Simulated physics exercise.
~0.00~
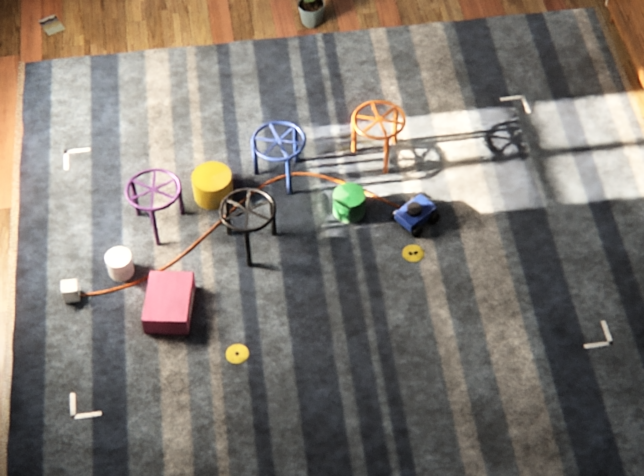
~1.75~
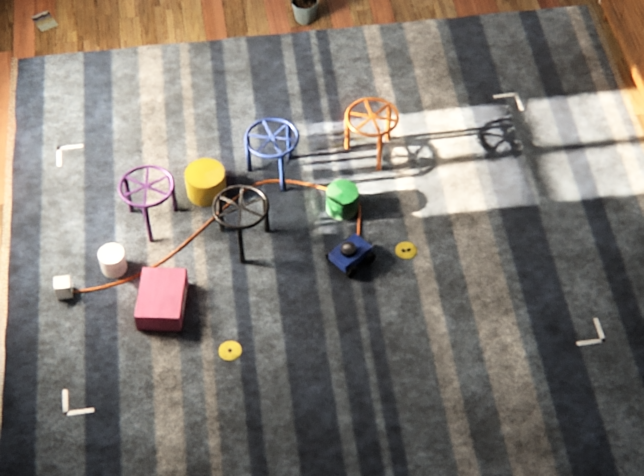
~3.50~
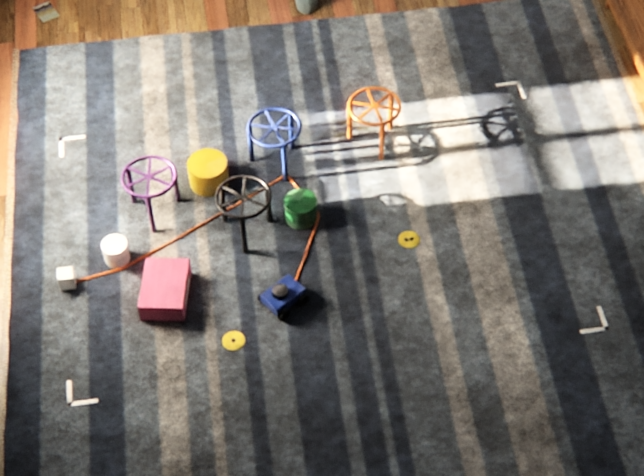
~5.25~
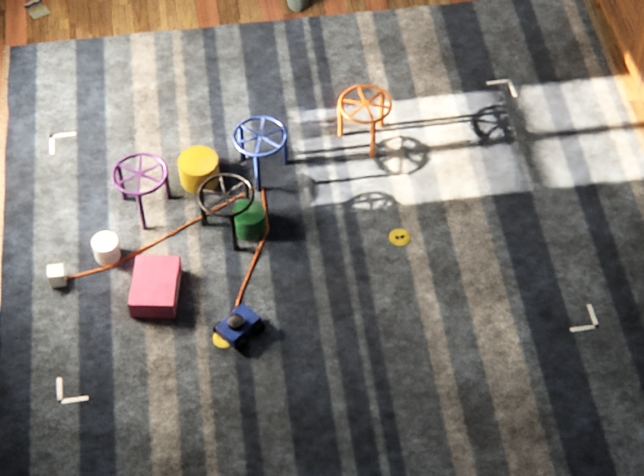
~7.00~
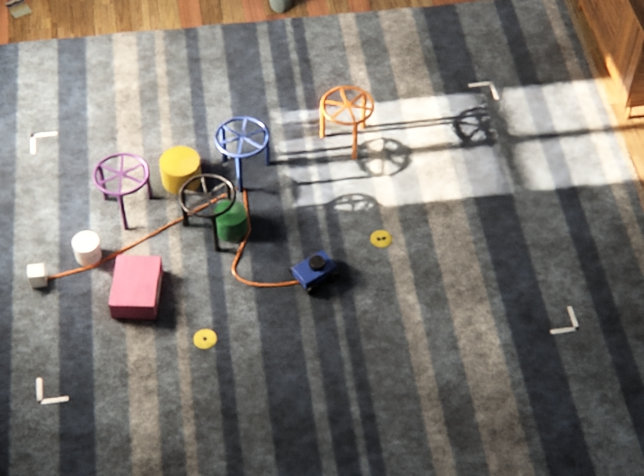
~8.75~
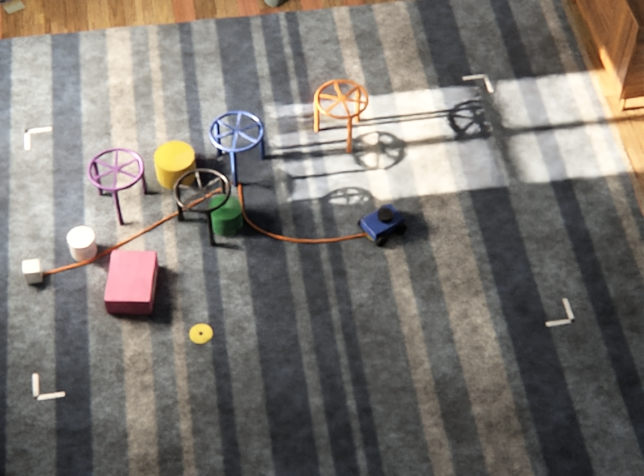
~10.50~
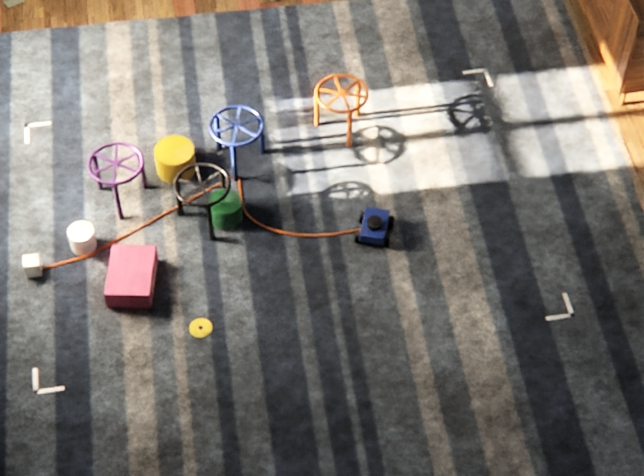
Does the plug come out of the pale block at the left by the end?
No, the plug stays in, and the orange lead is still joined to the pale block when the cart stops.
